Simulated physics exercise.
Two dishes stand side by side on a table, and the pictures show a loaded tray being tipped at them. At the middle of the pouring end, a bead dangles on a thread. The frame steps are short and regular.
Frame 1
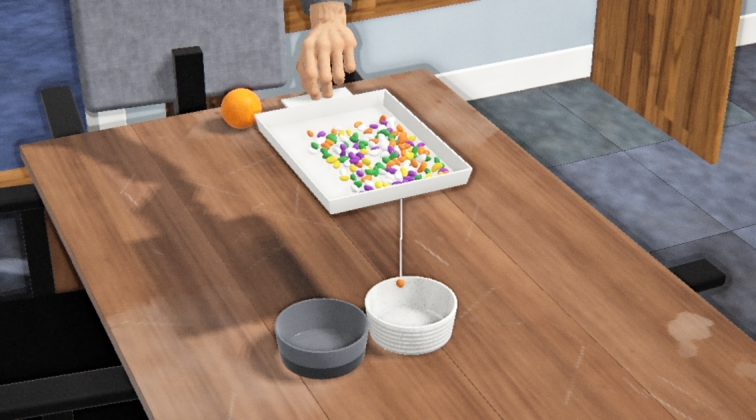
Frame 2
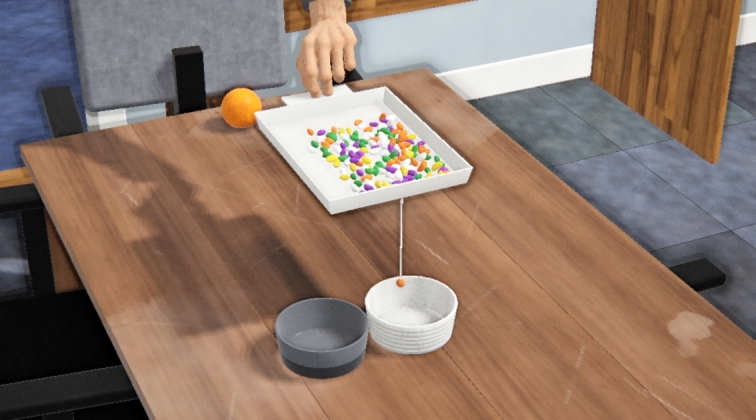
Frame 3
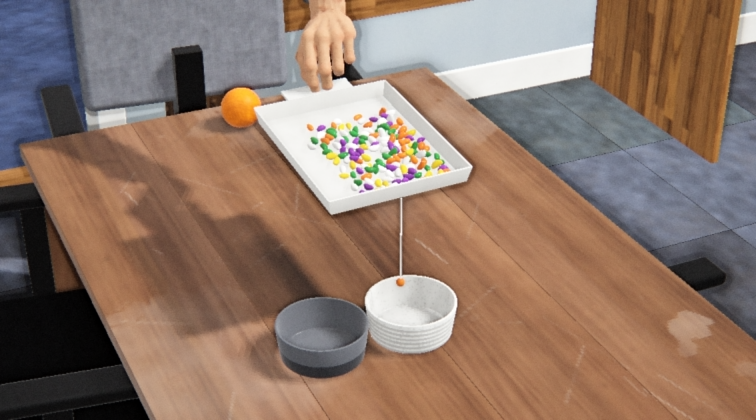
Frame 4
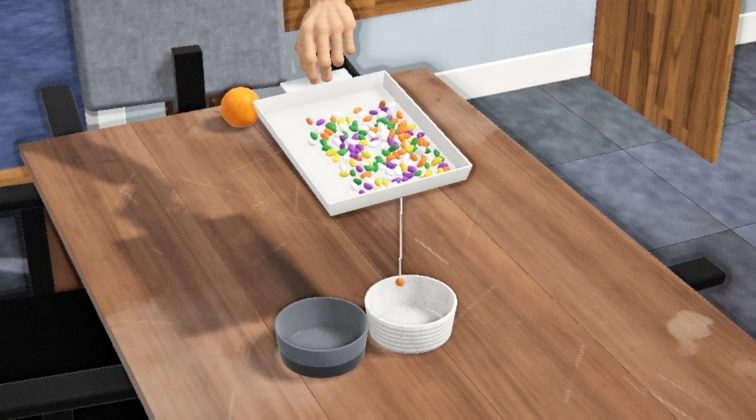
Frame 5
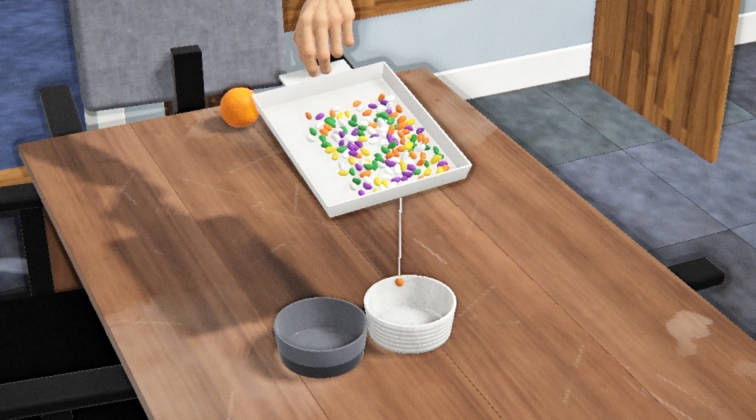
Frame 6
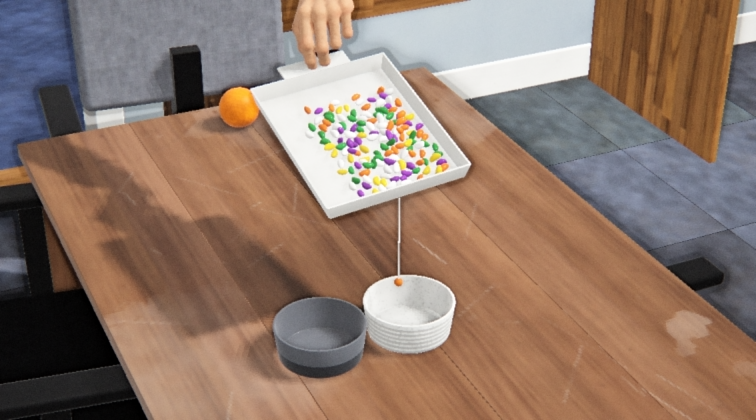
A hand slowly tilts a white tray of colourful jelly beans slightly toward its left corner.
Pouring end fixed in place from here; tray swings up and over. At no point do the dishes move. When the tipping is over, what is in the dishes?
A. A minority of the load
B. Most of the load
Answer: B.
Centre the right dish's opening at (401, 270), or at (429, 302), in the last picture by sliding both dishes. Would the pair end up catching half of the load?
The first time it's lower than half, the second time higher than half.
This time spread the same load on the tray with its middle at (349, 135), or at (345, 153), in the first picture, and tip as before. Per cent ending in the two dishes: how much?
Roughly 90 per cent, then roughly 80 per cent.
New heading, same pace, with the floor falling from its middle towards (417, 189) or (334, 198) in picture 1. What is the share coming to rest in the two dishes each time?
That comes to 30 per cent the first time and 80 per cent the second.
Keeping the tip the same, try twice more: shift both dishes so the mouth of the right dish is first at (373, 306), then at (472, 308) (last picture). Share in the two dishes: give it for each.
Trial 1 around 70 percent, trial 2 around 60 percent.
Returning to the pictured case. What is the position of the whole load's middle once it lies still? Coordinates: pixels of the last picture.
(332, 349).
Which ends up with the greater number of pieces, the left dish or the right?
More finishes in the dish at left.
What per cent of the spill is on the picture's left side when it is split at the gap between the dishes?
Looks like close to 30 per cent of it.
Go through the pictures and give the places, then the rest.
Corners of the pouring end at (331, 198) and (467, 168), level; middle of the load at (385, 154), jelly beans; left dish at (340, 363); right dish at (431, 338); bead on its thread at (400, 283), in the first frame.
Corners of the pouring end at (332, 198) and (467, 167), level; middle of the load at (385, 153), in the second frame.
Corners of the pouring end at (331, 199) and (467, 166), tipped barely, lowest at the left corner; middle of the load at (385, 150), in the third frame.
Corners of the pouring end at (331, 201) and (466, 164), tipped a little, lowest at the left corner; middle of the load at (384, 146), in the fourth frame.
Corners of the pouring end at (330, 203) and (466, 164), tipped a little, lowest at the left corner; middle of the load at (384, 142), in the fifth frame.
Corners of the pouring end at (330, 205) and (465, 163), tipped a little, lowest at the left corner; middle of the load at (383, 139); left dish at (339, 361); right dish at (429, 336), in the sixth frame.
Soon, tray tipped steeply; all on the tray.
A while on, tray tipped right over; nearly all on the tray; a stray few in the left dish; a stray few outside both; a stray few in the air.
Towards the end, tray tipped past a quarter turn; most in the left dish; a small part in the right dish; about a quarter outside both.
Finally, tray tipped past a quarter turn; most in the left dish; a small part in the right dish; about a quarter outside both.
